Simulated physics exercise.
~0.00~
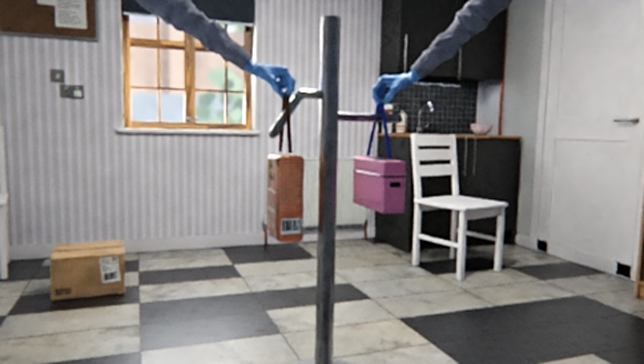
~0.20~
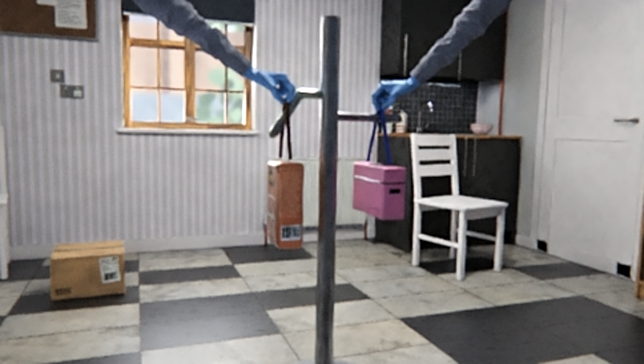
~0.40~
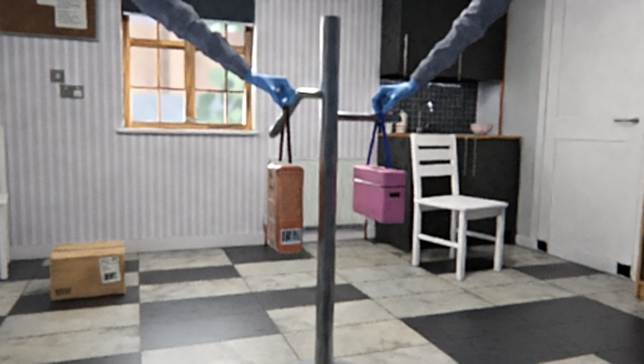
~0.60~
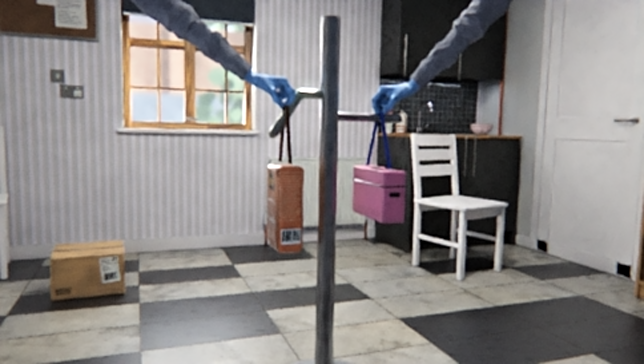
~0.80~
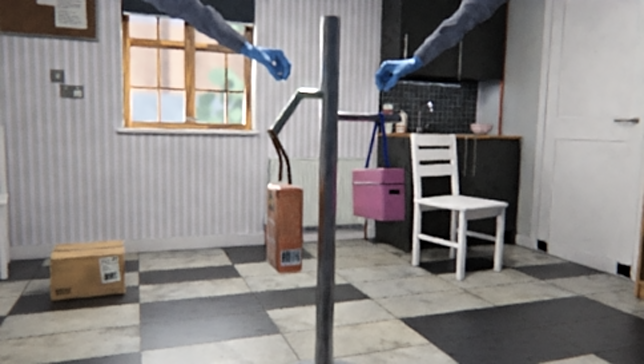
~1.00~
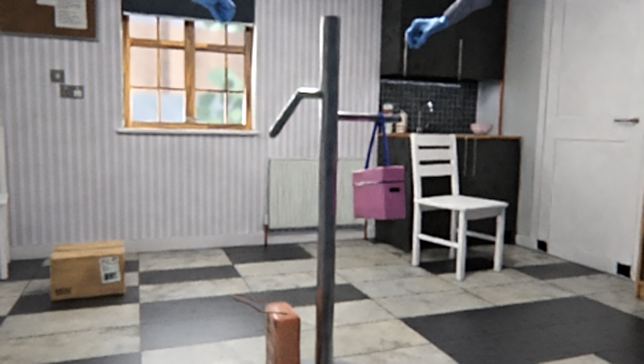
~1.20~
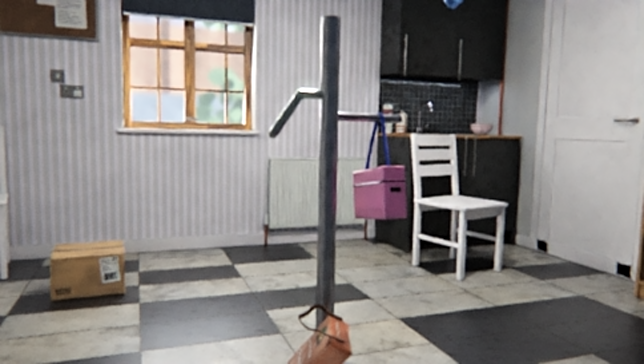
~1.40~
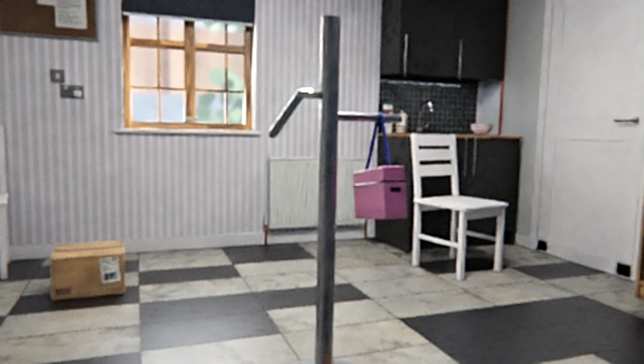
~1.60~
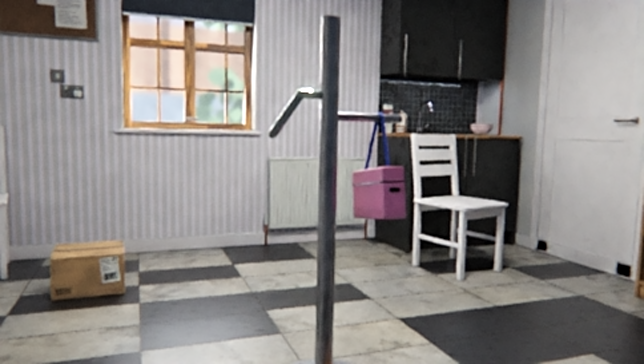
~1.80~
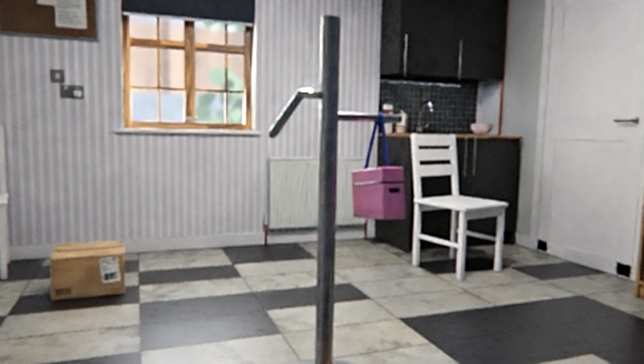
An orange sack and a pink case hang by their loops from two blue-gloved hands, on the left and right of a grey metal coat stand, in a kitchen seen from a still, front-on view. Behind them are a window, dark cupboards and a white chair, with a cardboard box on the tiled floor at left. The hands lower the loops slightly onto the pegs, then let go and draw away. The orange sack slips off the downward-sloping left peg, drops to the floor, tips over and passes out of sight. The pink case stays hanging from the right peg.
